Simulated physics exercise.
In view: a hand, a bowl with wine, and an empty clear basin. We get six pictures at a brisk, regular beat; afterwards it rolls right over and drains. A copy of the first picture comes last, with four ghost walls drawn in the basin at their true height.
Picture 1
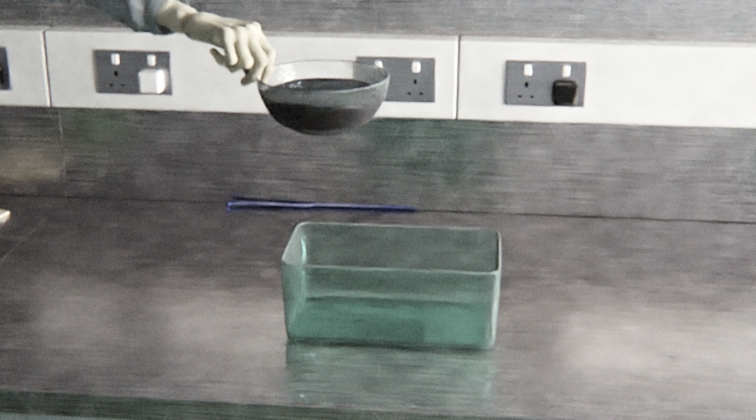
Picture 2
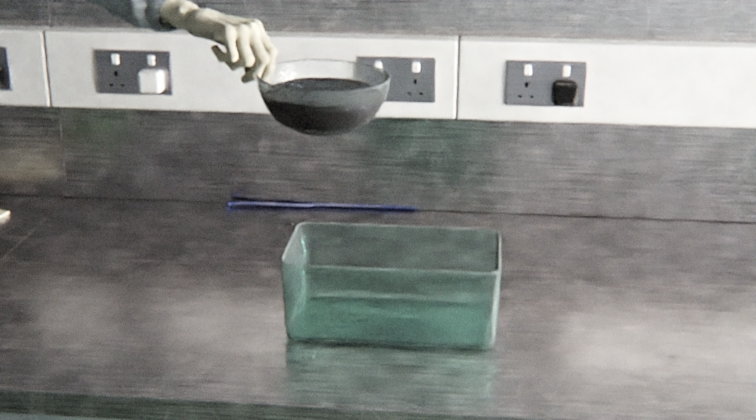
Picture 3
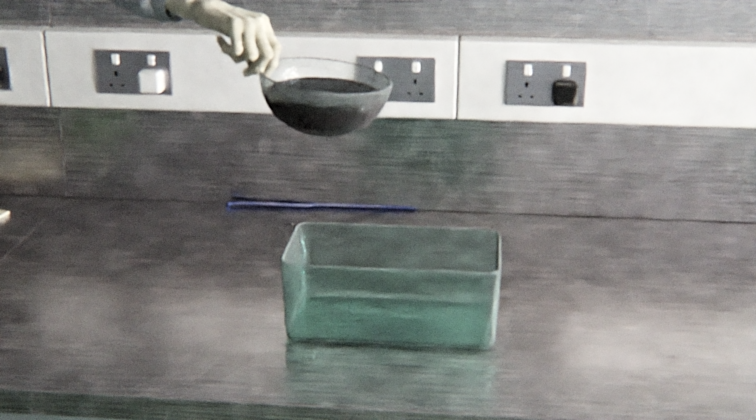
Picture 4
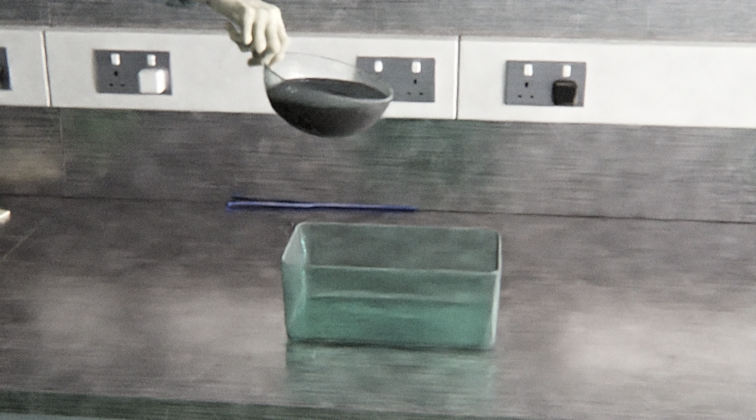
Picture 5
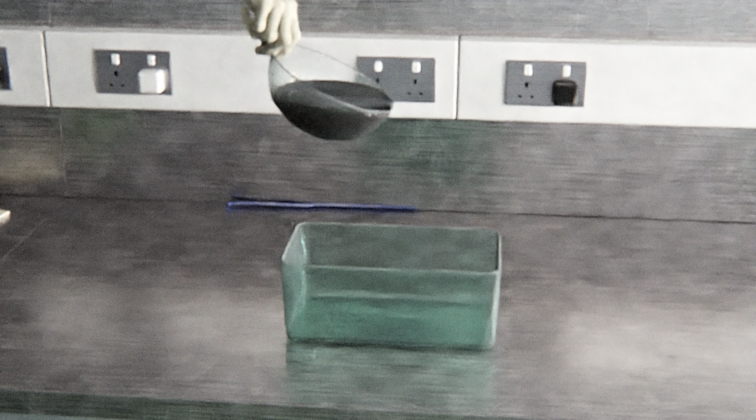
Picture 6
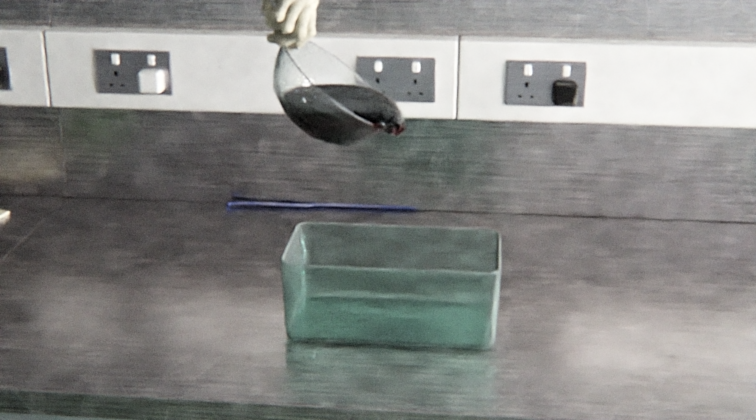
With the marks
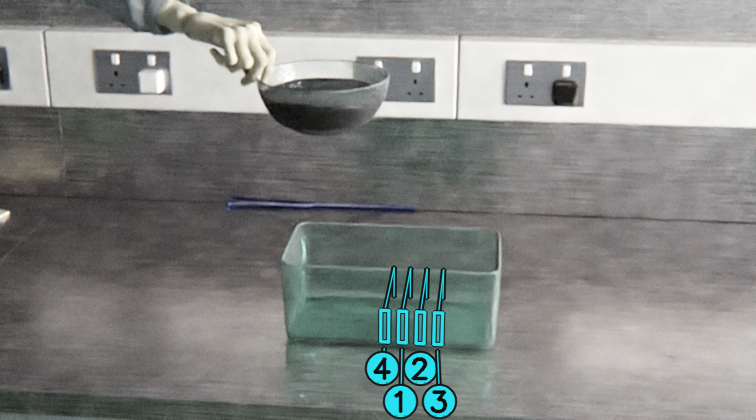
On a grey counter, a hand tilts a bowl of dark liquid above a clear basin.
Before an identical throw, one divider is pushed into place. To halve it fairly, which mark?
Choose 2.
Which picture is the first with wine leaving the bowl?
In picture 5.
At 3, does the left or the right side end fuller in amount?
The left side.
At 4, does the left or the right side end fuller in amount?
The right one.
In cyan, 1 at (401, 348); 2 at (419, 349); 3 at (437, 350); 4 at (384, 347).
If 1 is chosen, about 30 % ends left of the wall and 67 % right of it.
If 2 is chosen, about 48 % ends left of the wall and 49 % right of it; 3 % is lost outside.
If 3 is chosen, about 69 % ends left of the wall and 27 % right of it; 4 % is lost outside.
If 4 is chosen, about 19 % ends left of the wall and 78 % right of it.
